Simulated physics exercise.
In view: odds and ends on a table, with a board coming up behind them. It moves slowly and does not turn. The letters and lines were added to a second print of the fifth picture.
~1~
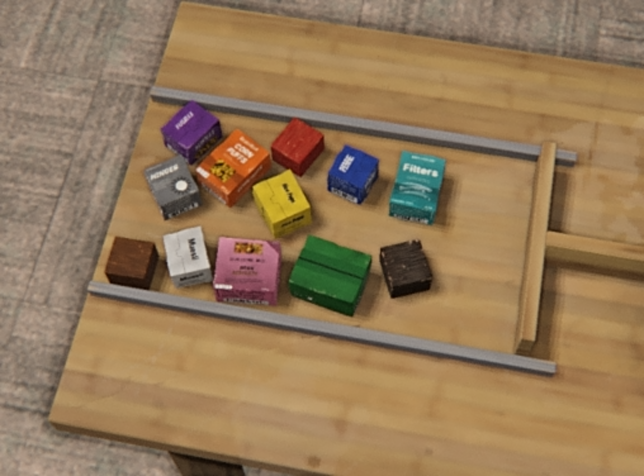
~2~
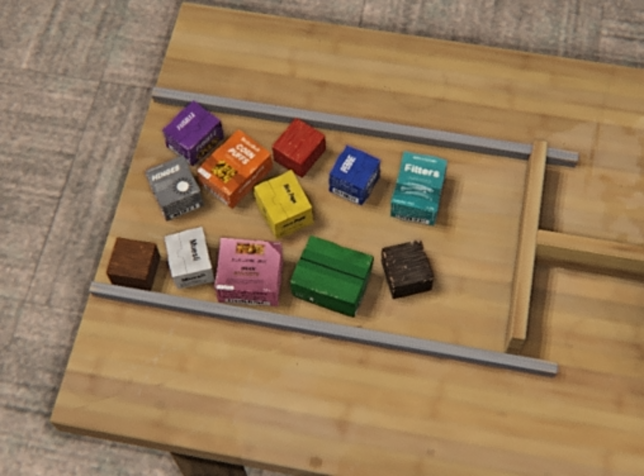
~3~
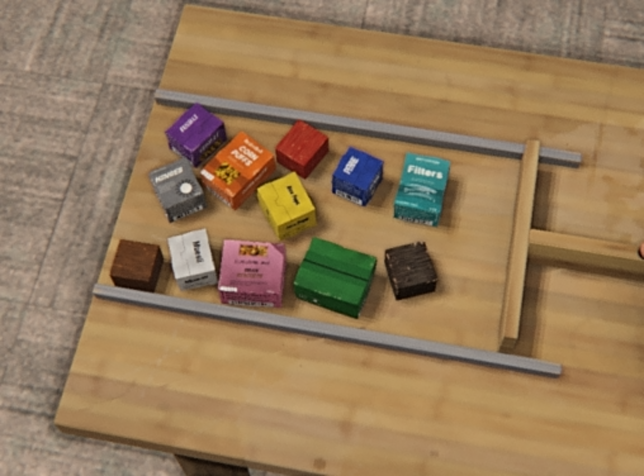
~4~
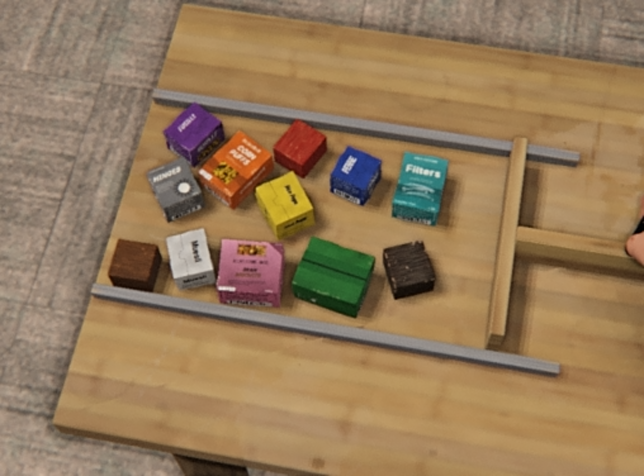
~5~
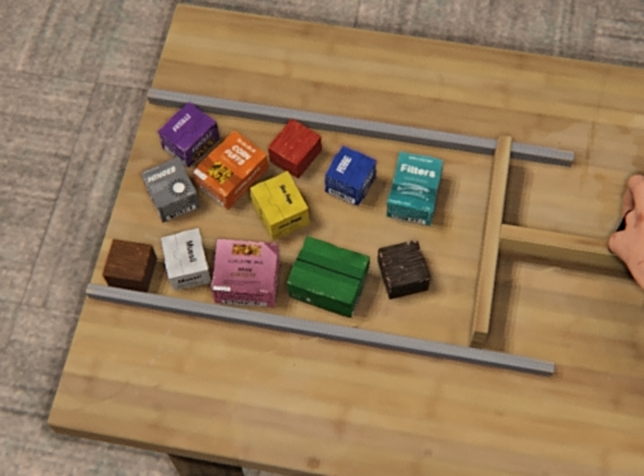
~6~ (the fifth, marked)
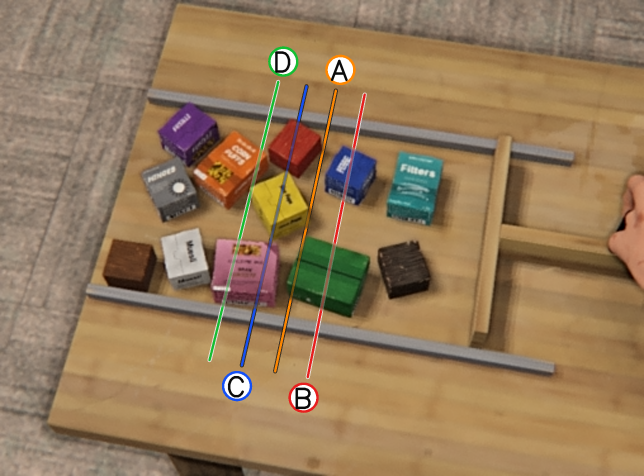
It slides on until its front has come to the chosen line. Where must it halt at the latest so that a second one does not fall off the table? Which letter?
No farther than A.
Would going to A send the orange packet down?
No.
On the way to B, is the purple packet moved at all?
No.
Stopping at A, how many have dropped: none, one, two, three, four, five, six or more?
One.
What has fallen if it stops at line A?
The brown block.
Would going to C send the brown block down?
Yes.
On the copy, A at (308, 222); B at (338, 226); C at (276, 217); D at (246, 212).
On A. First, board (427, 218); turquoise box (401, 186); black block (390, 263).
Then, board (360, 208); brown block (110, 264); white packet (153, 254).
Finally, board (313, 200); brown block over the edge; white packet (107, 248); one fallen.
By contrast, B is within the limit but short; C drops two; D drops three.
